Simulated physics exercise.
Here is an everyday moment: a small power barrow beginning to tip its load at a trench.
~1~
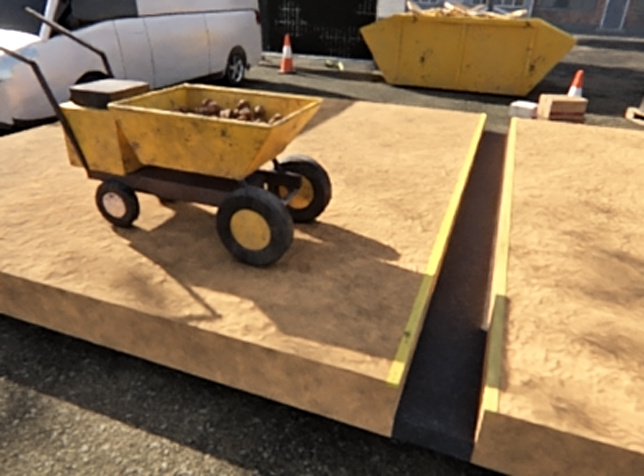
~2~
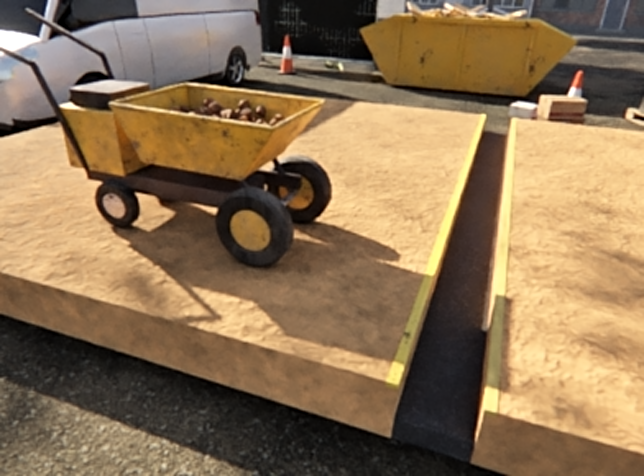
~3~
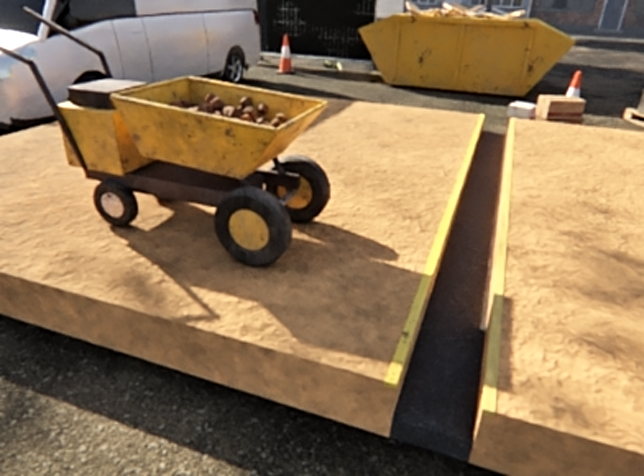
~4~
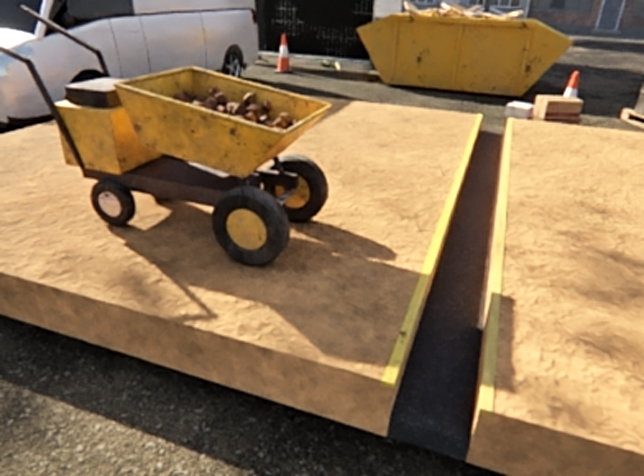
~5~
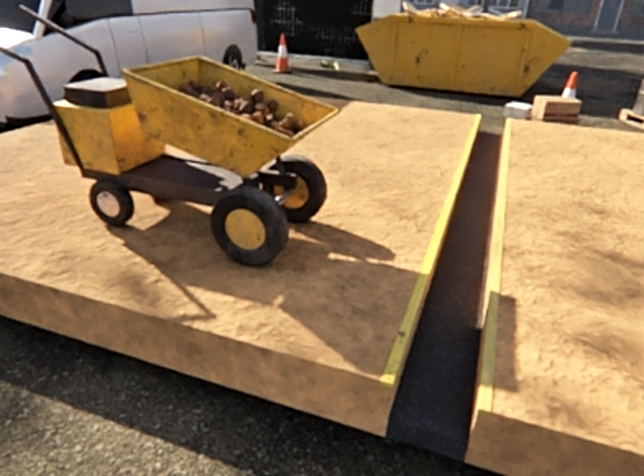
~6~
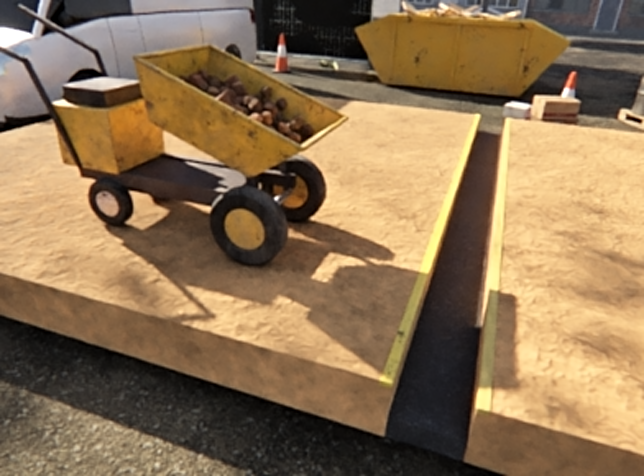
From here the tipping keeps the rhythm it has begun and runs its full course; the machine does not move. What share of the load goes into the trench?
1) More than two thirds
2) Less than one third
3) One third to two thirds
3.
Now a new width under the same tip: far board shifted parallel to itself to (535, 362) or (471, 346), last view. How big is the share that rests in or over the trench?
Estimated share: Try 1 approx. 50 in a hundred, try 2 approx. 50 in a hundred.
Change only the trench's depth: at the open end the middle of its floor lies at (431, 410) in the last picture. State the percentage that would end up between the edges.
The share would be around 40 per cent.
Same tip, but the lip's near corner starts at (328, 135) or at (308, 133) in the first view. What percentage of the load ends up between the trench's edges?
90 % and 90 %.
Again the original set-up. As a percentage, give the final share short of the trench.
Roughly 50 per cent of the load.
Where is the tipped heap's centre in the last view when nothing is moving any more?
Resting centre, last frame: Roughly (423, 263).
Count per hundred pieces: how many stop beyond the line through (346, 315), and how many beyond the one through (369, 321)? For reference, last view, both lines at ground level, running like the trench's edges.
About 90 percent, then about 70 percent.
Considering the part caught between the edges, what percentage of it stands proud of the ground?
Around 0 per cent.
Shortly afterwards, skip tipped steeply; the whole lot in the skip.
Next, skip tipped right over; the bulk in the skip; a little short of the trench; only a few falling.
Some moments later, skip tipped right over; a little in the skip; near half short of the trench; near a third in or heaped over the trench.
In the end, skip tipped right over; near half short of the trench; near half in or heaped over the trench; none at all beyond it.
